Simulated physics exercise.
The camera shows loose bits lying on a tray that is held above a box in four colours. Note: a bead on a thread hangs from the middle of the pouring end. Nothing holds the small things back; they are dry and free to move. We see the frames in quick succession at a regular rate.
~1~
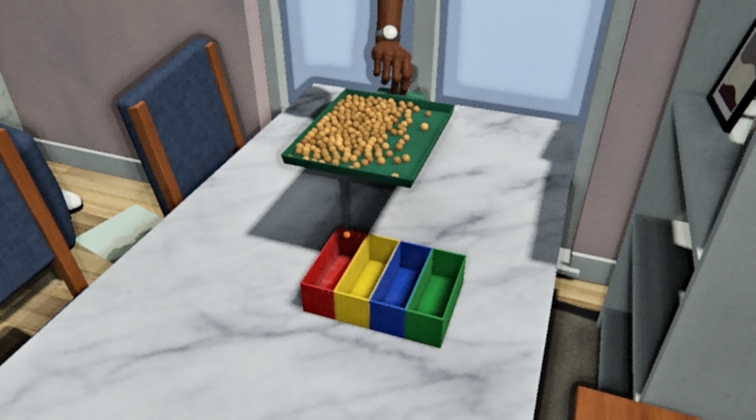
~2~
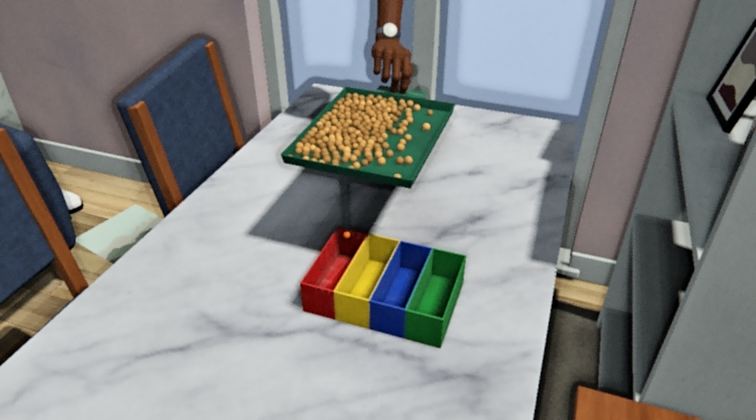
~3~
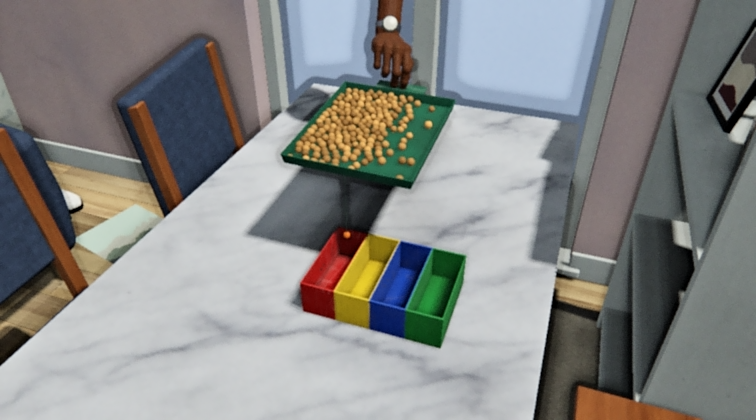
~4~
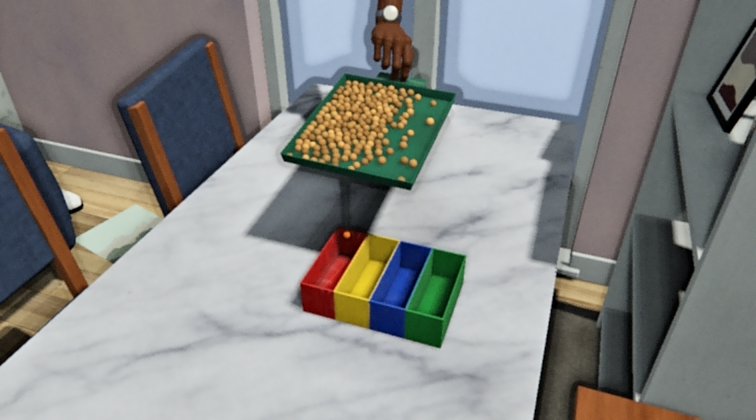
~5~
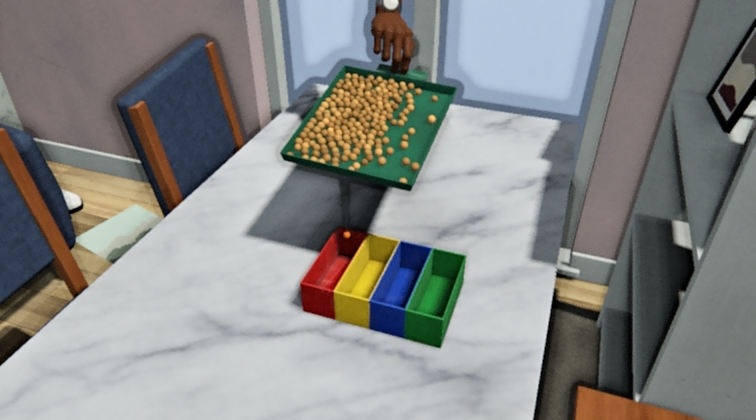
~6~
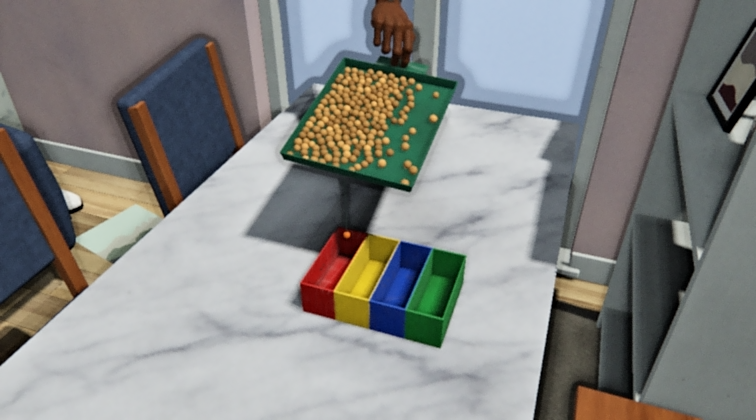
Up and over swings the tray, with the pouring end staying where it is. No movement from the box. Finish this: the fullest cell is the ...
... Blue one.
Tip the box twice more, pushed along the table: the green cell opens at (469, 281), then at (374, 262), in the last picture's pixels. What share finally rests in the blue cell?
First try: Roughly 10 per cent; second try: Roughly 10 per cent.
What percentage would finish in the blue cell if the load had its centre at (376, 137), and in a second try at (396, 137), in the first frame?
You'd get near 40 percent first and near 40 percent after that.
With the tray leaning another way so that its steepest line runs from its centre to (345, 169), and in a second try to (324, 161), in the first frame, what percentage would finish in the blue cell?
About 0 % and 0 %.
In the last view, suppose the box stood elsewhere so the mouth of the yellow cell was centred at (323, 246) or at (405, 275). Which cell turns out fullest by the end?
It would be the green one the first time and yellow the second time.
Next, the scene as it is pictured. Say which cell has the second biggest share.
The answer here is yellow.
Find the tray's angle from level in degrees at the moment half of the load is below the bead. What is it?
About 80° of tilt.
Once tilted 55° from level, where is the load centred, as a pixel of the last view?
Centre estimate: (371, 153).
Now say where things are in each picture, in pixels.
The first picture shows corners of the pouring end at (283, 154) and (411, 178), level; middle of the load at (360, 129), round wooden beads; bead on its thread at (347, 235); red cell at (318, 298); yellow cell at (352, 307); blue cell at (387, 317); green cell at (424, 326).
The second picture shows corners of the pouring end at (283, 154) and (411, 179), level; middle of the load at (360, 128).
The third picture shows corners of the pouring end at (283, 153) and (411, 180), tipped barely, lowest at the right corner; middle of the load at (360, 125).
The fourth picture shows corners of the pouring end at (283, 153) and (411, 181), tipped a little, lowest at the right corner; middle of the load at (360, 121), a small part on the move.
The fifth picture shows corners of the pouring end at (283, 152) and (411, 183), tipped a little, lowest at the right corner; middle of the load at (360, 117), a small part on the move.
The sixth picture shows corners of the pouring end at (282, 151) and (411, 185), tipped a little, lowest at the right corner; middle of the load at (361, 115), most on the move; red cell at (318, 298); yellow cell at (352, 307); blue cell at (387, 317); green cell at (424, 326).
Soon after the last picture, tray tipped steeply; nearly all on the tray; a stray few in the blue cell; a stray few in the green cell; a stray few in the yellow cell; a small part falling or outside the box.
A little later, tray tipped right over; a small part on the tray; about a third in the blue cell; about a quarter in the yellow cell; a small part in the red cell; a small part in the green cell; a small part falling or outside the box.
Later still, tray tipped past a quarter turn; about half in the blue cell; about a quarter in the yellow cell; a small part in the red cell; a small part in the green cell; a small part falling or outside the box.
At rest, tray tipped past a quarter turn; about half in the blue cell; about a quarter in the yellow cell; a small part in the red cell; a small part in the green cell; a small part outside the box.
